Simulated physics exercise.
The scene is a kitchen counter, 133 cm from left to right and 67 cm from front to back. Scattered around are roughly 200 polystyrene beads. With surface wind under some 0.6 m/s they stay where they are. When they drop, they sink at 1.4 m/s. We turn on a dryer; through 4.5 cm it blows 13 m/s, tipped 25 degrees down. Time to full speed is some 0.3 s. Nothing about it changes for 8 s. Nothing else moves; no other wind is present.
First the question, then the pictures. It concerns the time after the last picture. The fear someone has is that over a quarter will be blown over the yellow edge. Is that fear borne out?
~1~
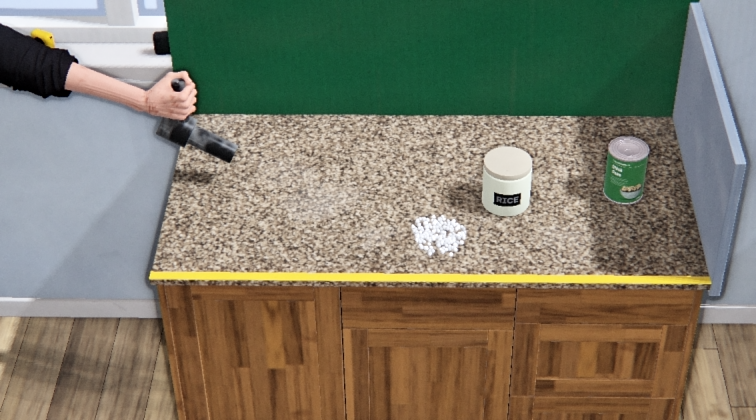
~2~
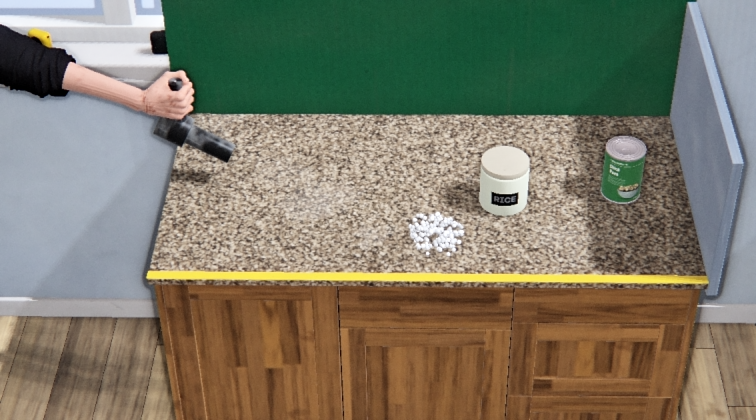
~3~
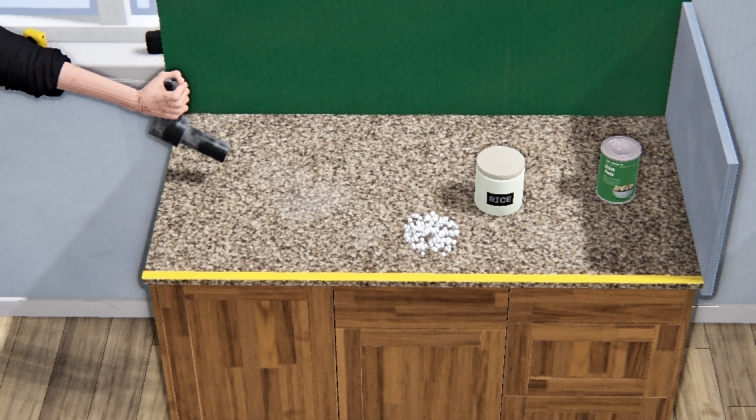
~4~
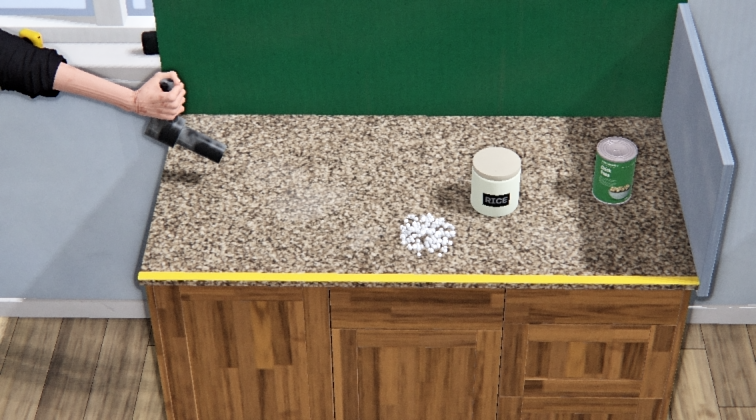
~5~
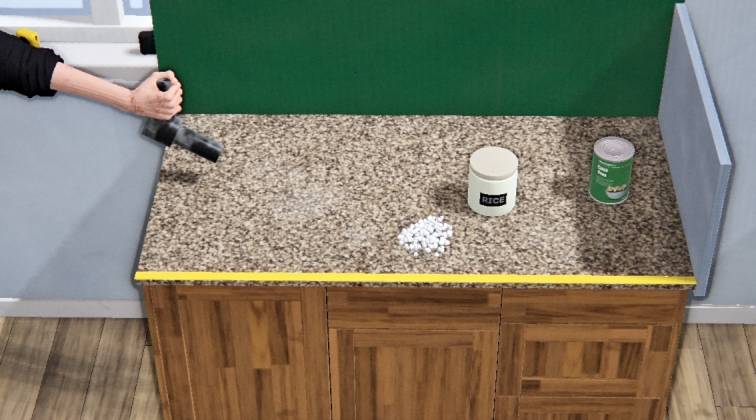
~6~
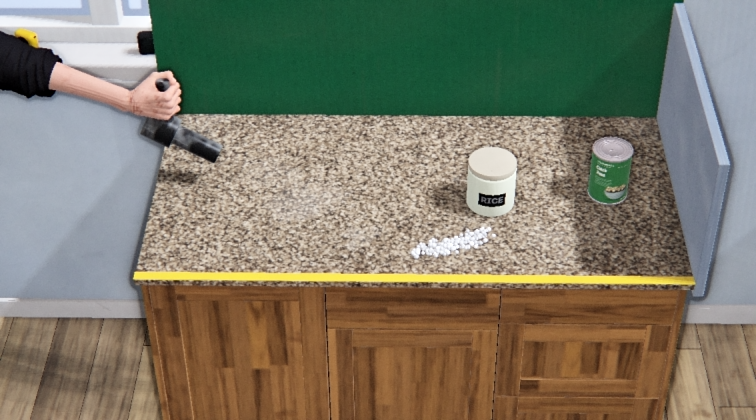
I'm expecting the count past that edge to surpass a quarter.
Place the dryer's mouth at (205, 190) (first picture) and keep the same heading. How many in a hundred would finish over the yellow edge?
Then the share would be close to 50 percent.
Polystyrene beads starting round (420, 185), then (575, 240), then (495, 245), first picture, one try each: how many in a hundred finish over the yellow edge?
In turn: 4 per cent, 60 per cent, 100 per cent.
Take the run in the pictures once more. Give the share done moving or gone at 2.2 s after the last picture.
About 100 per cent.
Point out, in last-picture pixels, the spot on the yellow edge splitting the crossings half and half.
The middle of the crossings lies near (554, 283) in the last picture.
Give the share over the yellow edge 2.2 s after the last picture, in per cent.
100 per cent or so.
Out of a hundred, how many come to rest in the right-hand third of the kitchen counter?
I'd put it at about 0 percent.
Then, 1.2 s after the last picture, 0 % are on the move or not yet settled, 100 % are over the yellow edge.
Then, 2.2 s after the last picture, 0 % are on the move or not yet settled, 100 % are over the yellow edge.
Then, 4.1 s after the last picture, 0 % are on the move or not yet settled, 100 % are over the yellow edge.
Then, 7.7 s after the last picture, at the end, 100 % are over the yellow edge.
